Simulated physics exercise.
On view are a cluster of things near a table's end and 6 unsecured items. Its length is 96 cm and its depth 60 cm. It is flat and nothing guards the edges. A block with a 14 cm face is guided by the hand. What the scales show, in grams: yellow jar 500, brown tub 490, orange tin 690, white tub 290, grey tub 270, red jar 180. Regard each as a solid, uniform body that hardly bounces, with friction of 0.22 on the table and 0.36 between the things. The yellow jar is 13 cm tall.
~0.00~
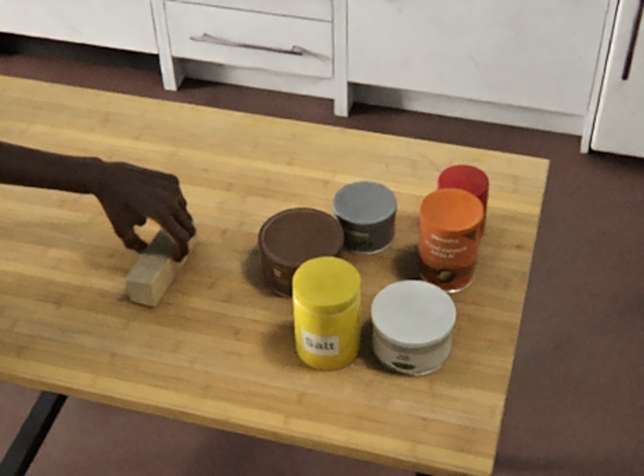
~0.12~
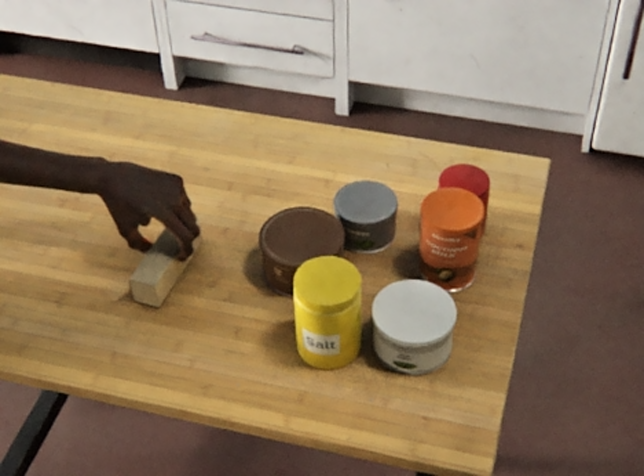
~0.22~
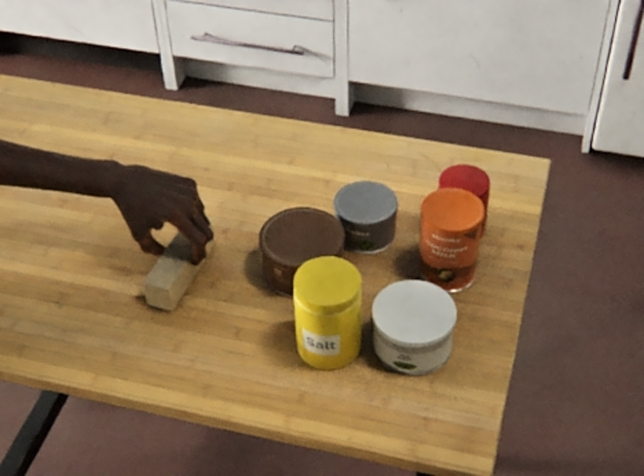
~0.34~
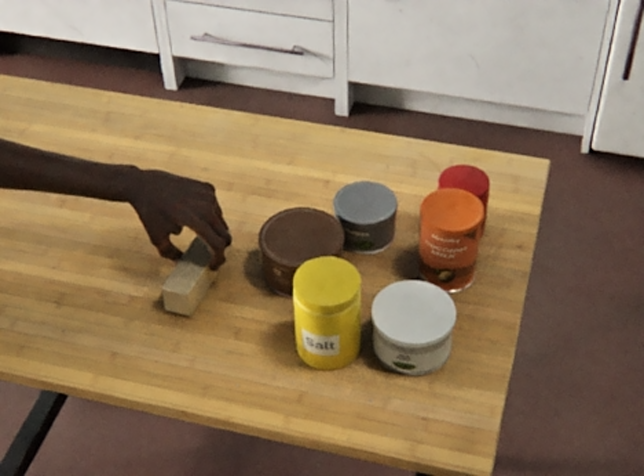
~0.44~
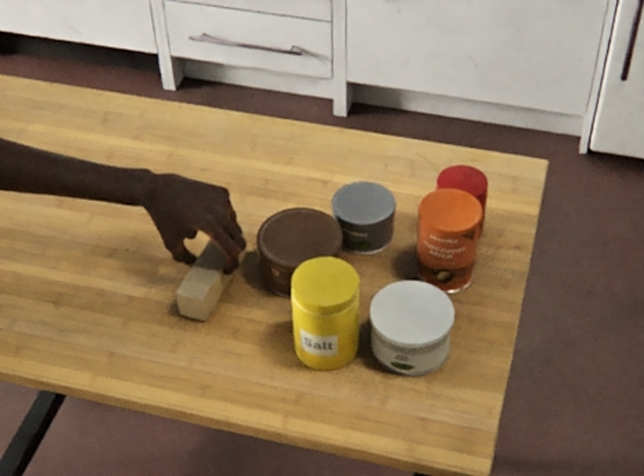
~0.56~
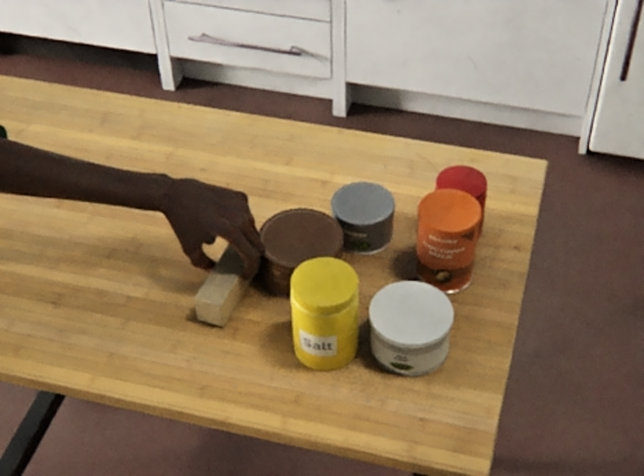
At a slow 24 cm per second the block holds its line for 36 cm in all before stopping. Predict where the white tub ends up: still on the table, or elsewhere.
The white tub ends up elsewhere.
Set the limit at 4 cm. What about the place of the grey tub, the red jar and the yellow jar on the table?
Grey tub: Remains in place; red jar: Remains in place; yellow jar: Is displaced.
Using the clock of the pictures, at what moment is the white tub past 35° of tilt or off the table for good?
Time: Roughly 1.6 s.
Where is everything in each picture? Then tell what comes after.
Pusher on by 0 cm; white tub (412, 328); yellow jar (328, 314), in the first frame.
Pusher on by 1 cm; orange tin (450, 241); grey tub (366, 217), in the second frame.
Pusher on by 3 cm; yellow jar (328, 314), in the third frame.
Pusher on by 5 cm; brown tub (302, 253); orange tin (449, 241), in the fourth frame.
Pusher on by 8 cm; grey tub (364, 218), in the fifth frame.
Pusher on by 11 cm; white tub (410, 329); yellow jar (325, 314), in the sixth frame.
After 1.06 s, pusher on by 23 cm; brown tub slid 12 cm; yellow jar slid 2 cm.
After 1.46 s, pusher on by 32 cm; white tub slid 11 cm near (489, 361); brown tub slid 22 cm; yellow jar slid 12 cm.
After 1.96 s, pusher on by 36 cm; white tub now off the table; yellow jar slid 16 cm; brown tub slid 26 cm.
By the end (2.3 s), off the table, white tub; not toppled but over 4 cm from the start, yellow jar, brown tub and orange tin; the other 2 in place, give or take 4 cm.
